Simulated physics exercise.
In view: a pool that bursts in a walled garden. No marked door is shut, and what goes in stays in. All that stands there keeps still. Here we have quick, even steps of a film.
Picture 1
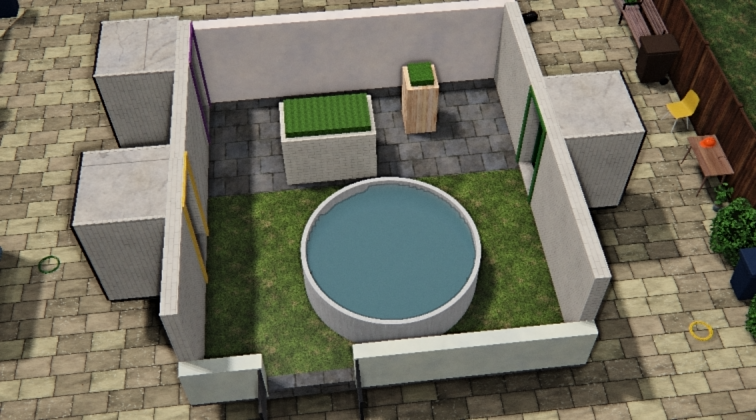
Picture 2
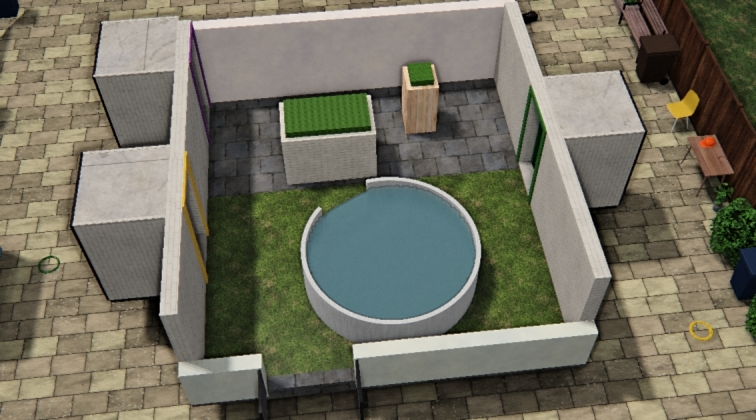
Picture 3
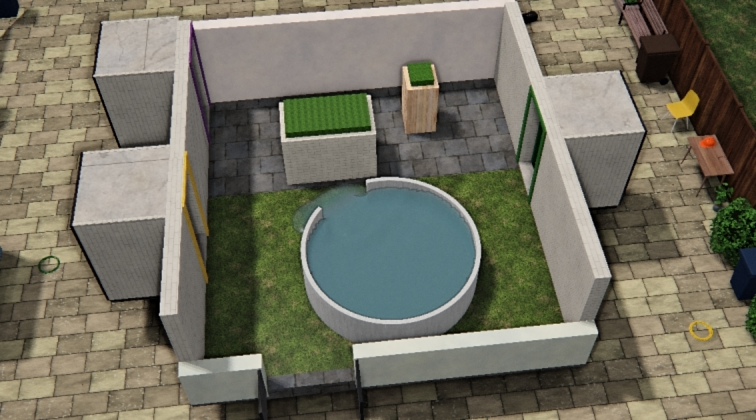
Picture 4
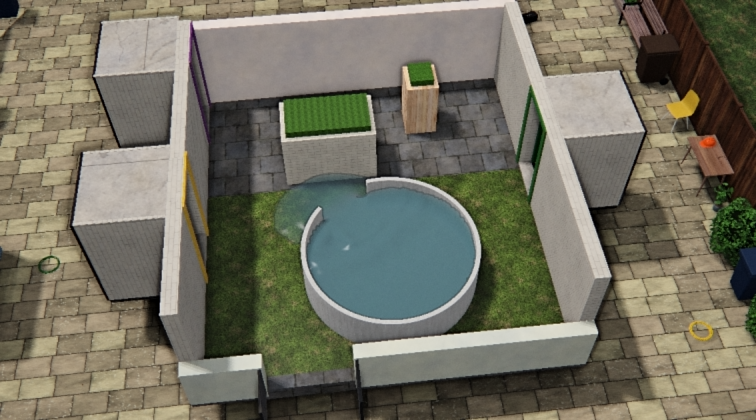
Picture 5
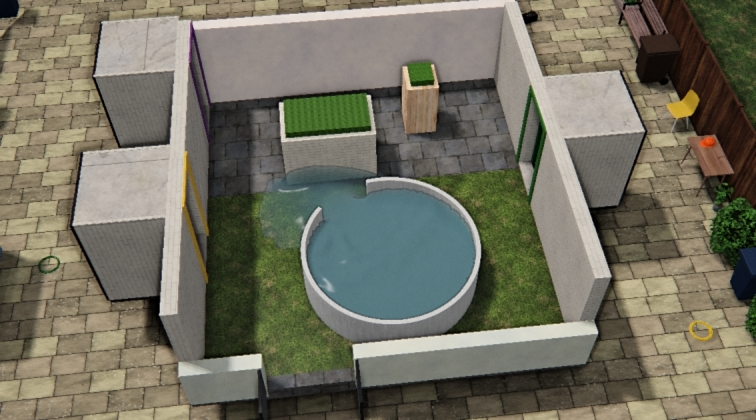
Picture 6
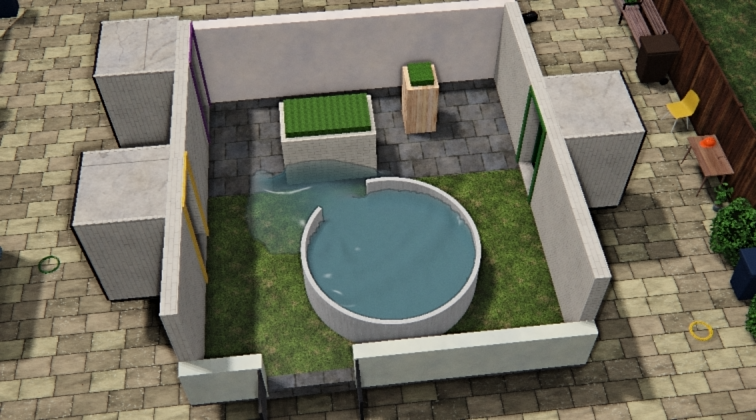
To begin with, still water fills a round, pale-walled pool on the grass of a walled garden. A gap opens in the pool's far side, toward the left, and water pours out, spreading in a widening sheet over the grass and onto the grey paving by the large grass-topped planter.
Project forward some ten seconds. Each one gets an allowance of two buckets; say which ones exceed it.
In the end the yellow door will top two buckets. The purple door will top two buckets. The green door will top two buckets.
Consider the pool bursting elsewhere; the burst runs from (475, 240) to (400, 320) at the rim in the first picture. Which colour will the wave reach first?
The one in green.
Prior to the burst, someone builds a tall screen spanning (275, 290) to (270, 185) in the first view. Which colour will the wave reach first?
That's the purple one.
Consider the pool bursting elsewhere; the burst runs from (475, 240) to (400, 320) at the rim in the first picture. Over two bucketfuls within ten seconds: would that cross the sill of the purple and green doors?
Well, the purple door crosses the threshold, but the green door crosses the threshold.
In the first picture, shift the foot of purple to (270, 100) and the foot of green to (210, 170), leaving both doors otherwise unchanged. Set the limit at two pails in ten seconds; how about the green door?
I'd say the green one tops the limit.
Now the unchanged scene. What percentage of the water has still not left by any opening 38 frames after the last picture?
I reckon around 94 in a hundred.
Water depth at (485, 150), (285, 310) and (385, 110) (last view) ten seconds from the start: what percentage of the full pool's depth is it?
The depth comes out near 12, 14 and 16 per cent.
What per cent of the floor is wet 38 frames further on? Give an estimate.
About 95 per cent.
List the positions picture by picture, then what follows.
In the first picture, still water in the pool at (391, 248).
In the second picture, water pours out on the pool's far side and has run to a hidden place.
In the third picture, the front is at (297, 221), out from the gap on the pool's far side.
In the fourth picture, the front is at (283, 201), out from the gap on the pool's far side.
In the fifth picture, the front is at (272, 183), out from the gap on the pool's far side.
In the sixth picture, the front is at (256, 177), out from the gap on the pool's far side.
A moment on, water covers 20 % of the floor; the yellow door not reached, the purple door not reached, the green door not reached.
Next, water covers 40 % of the floor; the yellow door under two buckets in, the purple door wet at the sill, nothing in, the green door not reached.
Then, water covers 70 % of the floor; the yellow door over two buckets in, the purple door under two buckets in, the green door under two buckets in.
Later, water covers 95 % of the floor; the yellow door far over two buckets in, the purple door far over two buckets in, the green door over two buckets in.
In the end, water covers 100 % of the floor; the yellow door far over two buckets in, the purple door far over two buckets in, the green door over two buckets in.
